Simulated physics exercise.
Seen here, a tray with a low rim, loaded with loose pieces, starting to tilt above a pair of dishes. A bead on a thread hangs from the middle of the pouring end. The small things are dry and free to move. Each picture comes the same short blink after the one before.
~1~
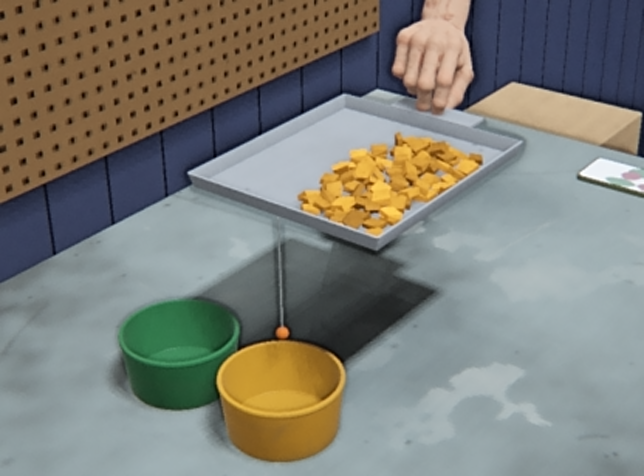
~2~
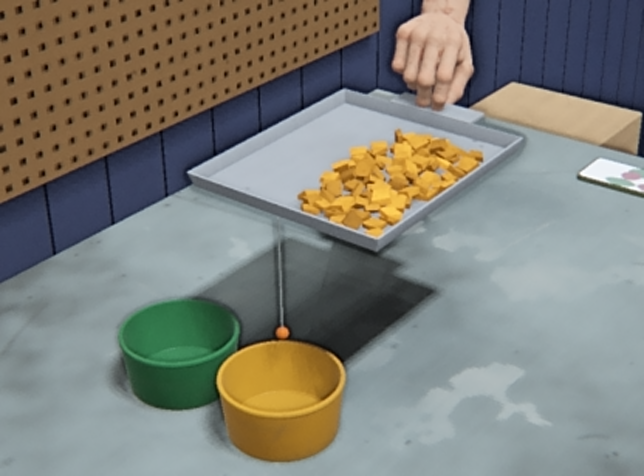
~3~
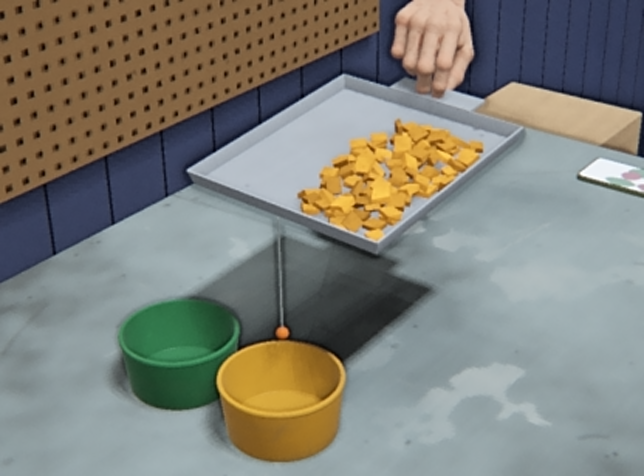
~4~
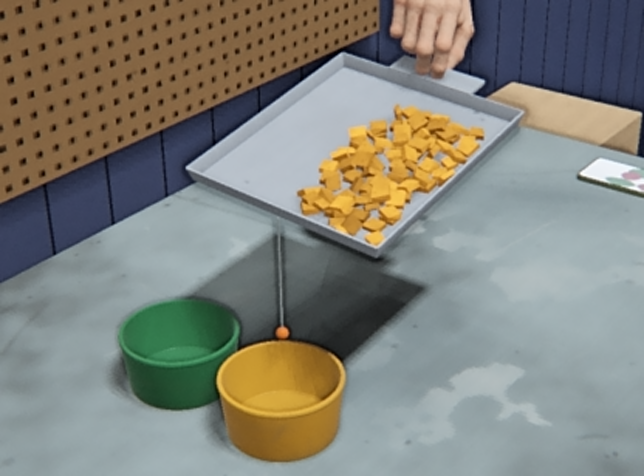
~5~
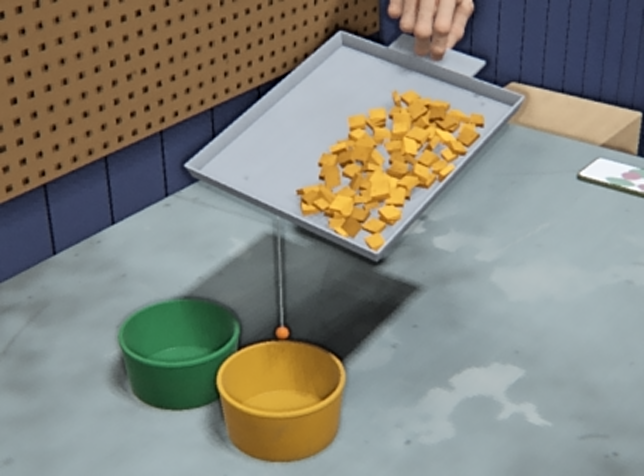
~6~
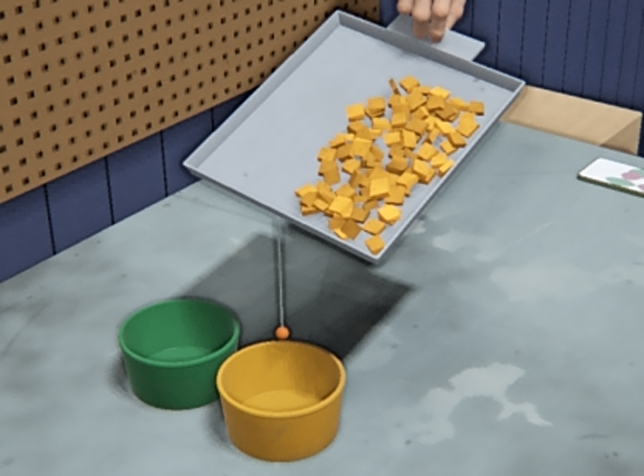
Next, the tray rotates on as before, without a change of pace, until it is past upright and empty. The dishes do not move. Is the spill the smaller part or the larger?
The two hold only the smaller part of the load.
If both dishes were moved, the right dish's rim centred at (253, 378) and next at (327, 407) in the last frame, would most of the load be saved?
One: Not half. Two: Above a half.
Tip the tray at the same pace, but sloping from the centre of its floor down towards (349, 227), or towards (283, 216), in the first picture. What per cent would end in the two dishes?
About 20 and 50 per cent.
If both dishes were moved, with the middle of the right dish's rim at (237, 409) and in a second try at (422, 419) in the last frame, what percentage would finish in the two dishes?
First some 10, then 70 per cent.
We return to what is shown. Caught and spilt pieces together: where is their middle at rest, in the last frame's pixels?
Around (344, 455).
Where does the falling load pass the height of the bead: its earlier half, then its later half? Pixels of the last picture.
Early half (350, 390), late half (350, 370).
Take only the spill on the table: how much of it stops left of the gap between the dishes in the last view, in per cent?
Roughly 0 in a hundred.
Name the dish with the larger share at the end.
It is the right-hand dish.
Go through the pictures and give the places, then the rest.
The first picture shows corners of the pouring end near (194, 172) and (377, 235), level; middle of the load near (379, 176), small crackers; left dish near (140, 377); right dish near (242, 427); bead on its thread near (282, 333).
The second picture shows corners of the pouring end near (194, 172) and (376, 236), level; middle of the load near (379, 174).
The third picture shows corners of the pouring end near (193, 170) and (376, 239), tipped barely, lowest at the right corner; middle of the load near (379, 170).
The fourth picture shows corners of the pouring end near (192, 167) and (376, 244), tipped a little, lowest at the right corner; middle of the load near (379, 163).
The fifth picture shows corners of the pouring end near (191, 164) and (376, 249), tipped clearly, lowest at the right corner; middle of the load near (378, 157).
The sixth picture shows corners of the pouring end near (190, 162) and (376, 253), tipped clearly, lowest at the right corner; middle of the load near (377, 153); left dish near (140, 377); right dish near (242, 427).
Shortly afterwards, tray tipped steeply; all but a few on the tray; only a few in the air.
Next, tray tipped past a quarter turn; near a quarter in the right dish; near two thirds outside both; a little in the air.
Some moments later, tray tipped past a quarter turn; near a third in the right dish; near two thirds outside both.
In the end, tray tipped past a quarter turn; near a third in the right dish; none at all in the left dish; near two thirds outside both.
